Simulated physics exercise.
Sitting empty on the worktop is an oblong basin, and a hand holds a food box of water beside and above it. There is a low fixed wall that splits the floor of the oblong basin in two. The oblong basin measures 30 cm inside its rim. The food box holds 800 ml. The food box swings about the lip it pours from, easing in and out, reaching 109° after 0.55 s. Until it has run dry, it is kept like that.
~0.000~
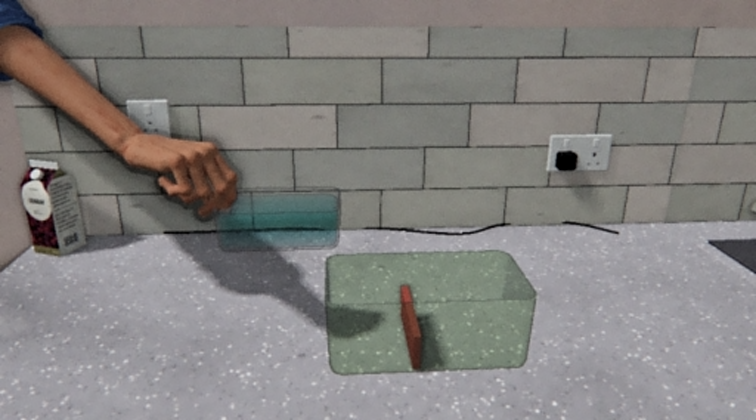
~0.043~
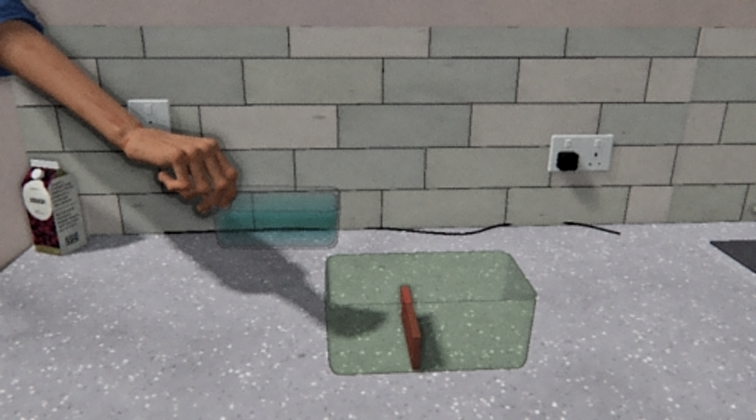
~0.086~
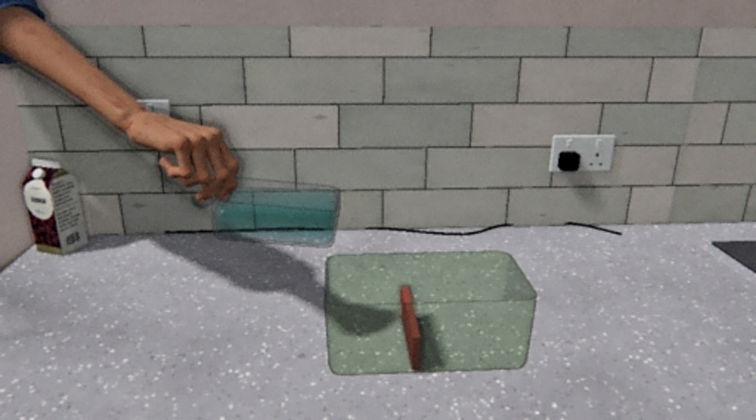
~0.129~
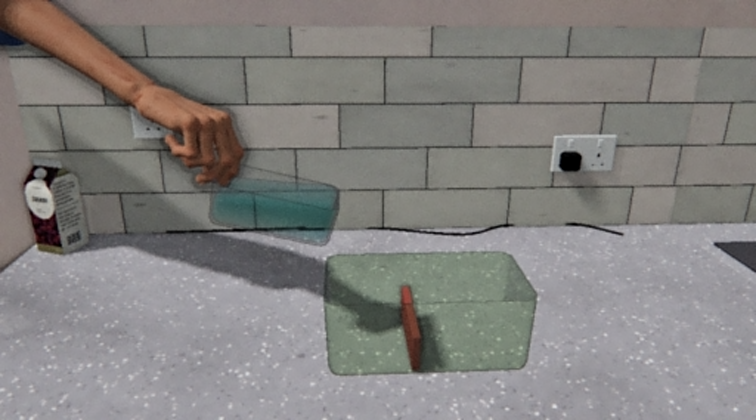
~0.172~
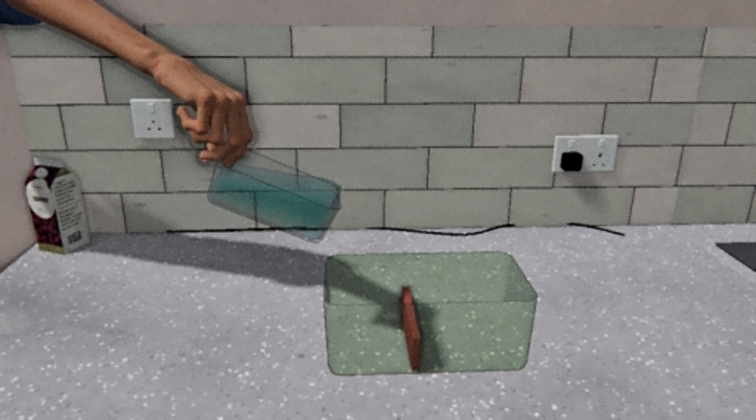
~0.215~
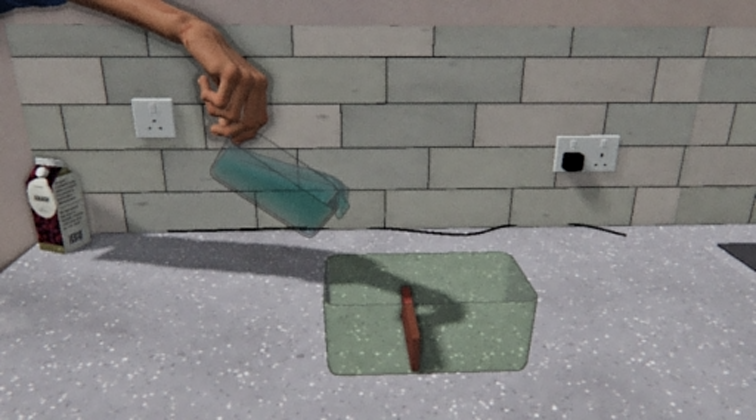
Hand tipping a clear box of teal water rightward beside a green basin with a red divider, some slipping over the lip.
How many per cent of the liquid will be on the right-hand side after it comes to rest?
Some 57 per cent will be on the right-hand side.
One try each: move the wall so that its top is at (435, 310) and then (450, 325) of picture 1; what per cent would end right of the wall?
30 % and 20 %.
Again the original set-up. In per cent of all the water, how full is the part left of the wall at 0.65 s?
Reading: Approx. 12 per cent.
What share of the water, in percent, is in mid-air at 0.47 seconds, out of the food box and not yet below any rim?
About 66 per cent.
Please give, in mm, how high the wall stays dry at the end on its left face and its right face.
44 mm left, 40 mm right.
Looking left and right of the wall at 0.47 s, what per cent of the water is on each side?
Left side near 10, right side near 7.
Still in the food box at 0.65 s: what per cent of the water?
1 %.
Then, 0.47 s in, the tilt is 103° and 17 per cent is still to pour, 10 is left of the wall and 7 right of it.
Then, 0.65 s in, the tilt is 109° and 1 per cent is still to pour, 13 is left of the wall and 75 right of it.
Then, 0.84 s in, the tilt is 109° and 0 per cent is still to pour, 25 is left of the wall and 48 right of it.
Then, 1.05 s in, the tilt is 109° and 0 per cent is still to pour, 33 is left of the wall and 57 right of it.
Finally, 33 per cent lies left of the wall, 57 right of it and 10 outside.
